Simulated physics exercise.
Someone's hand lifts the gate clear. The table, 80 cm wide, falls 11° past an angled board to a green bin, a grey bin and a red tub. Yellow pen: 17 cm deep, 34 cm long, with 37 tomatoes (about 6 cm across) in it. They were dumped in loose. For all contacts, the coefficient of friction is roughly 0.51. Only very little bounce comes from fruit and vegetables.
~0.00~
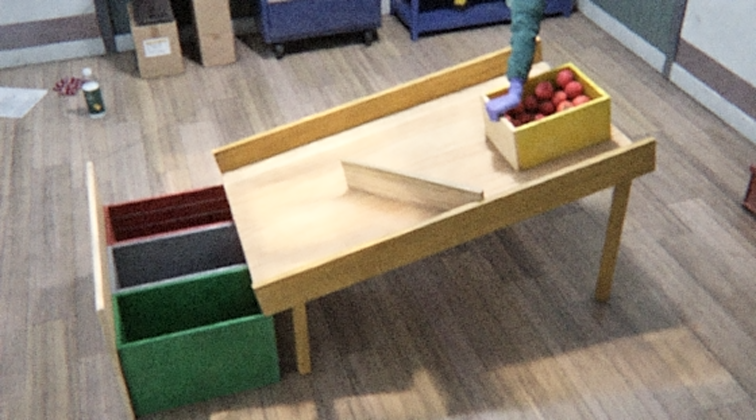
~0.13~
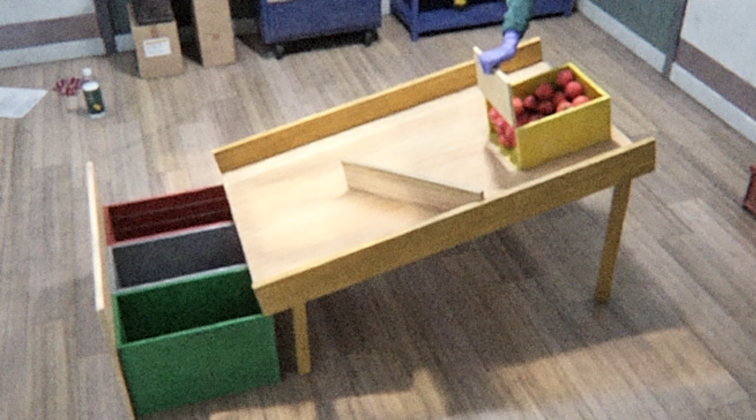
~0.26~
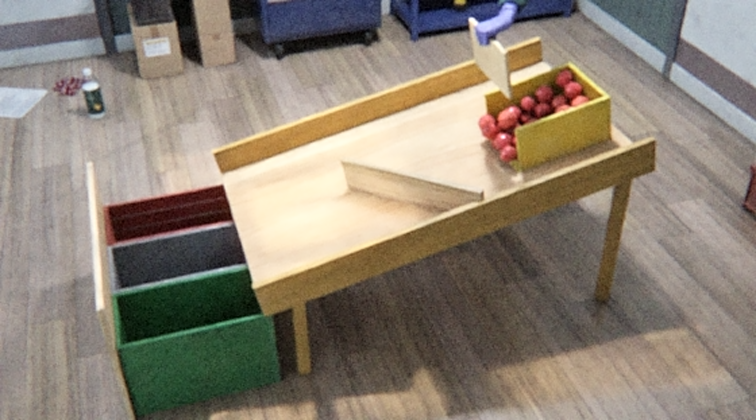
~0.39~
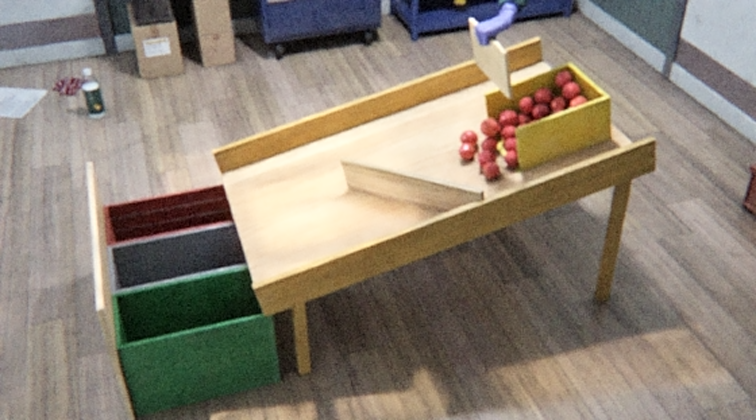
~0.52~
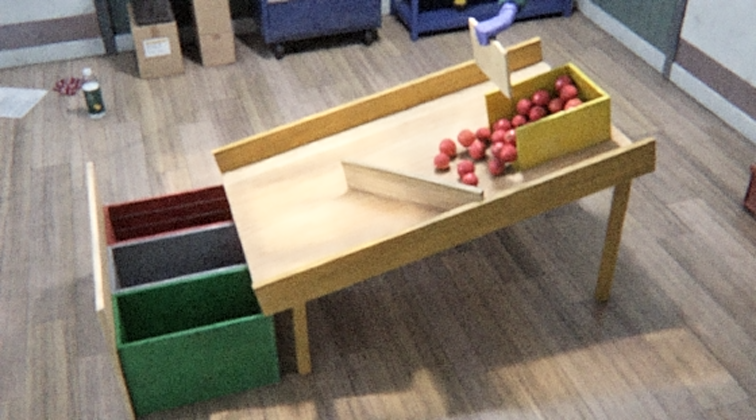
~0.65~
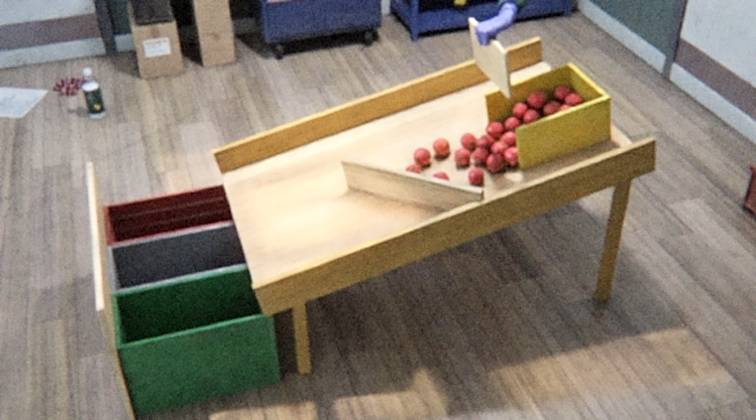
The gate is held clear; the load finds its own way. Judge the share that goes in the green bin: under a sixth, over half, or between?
The green bin gets not even a sixth of the tomatoes.
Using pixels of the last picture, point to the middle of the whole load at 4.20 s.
Centre: Approx. (193, 271).
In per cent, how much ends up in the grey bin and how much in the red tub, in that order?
Result: Near 0 % and near 70 %.
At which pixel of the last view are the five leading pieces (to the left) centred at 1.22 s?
Somewhere near pixel (334, 174).
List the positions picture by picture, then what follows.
In the first picture (places track the rim corner closest to us here), yellow pen (516, 130); green bin (121, 347); all still inside.
The second picture shows yellow pen (516, 130).
The third picture shows yellow pen (516, 130); 3 out, the lowest tomato at (509, 154).
The fourth picture shows yellow pen (516, 130); 6 out, the lowest tomato at (467, 152).
The fifth picture shows yellow pen (516, 130); 10 out, the lowest tomato at (442, 161).
The sixth picture shows yellow pen (516, 130); green bin (121, 347); 12 out, the lowest tomato at (413, 172).
After 1.22 s, 12 still in the yellow pen and 25 on the slope.
After 1.93 s, 2 in the red tub, 34 on the slope and 1 in the air.
After 2.92 s, 12 in the red tub, 21 on the slope, 1 on the ground and 3 in the air.
Final count (at 4.20 s), 26 in the red tub, 9 on the slope and 2 on the ground. Asked share, 0 of 37, 0 per cent.
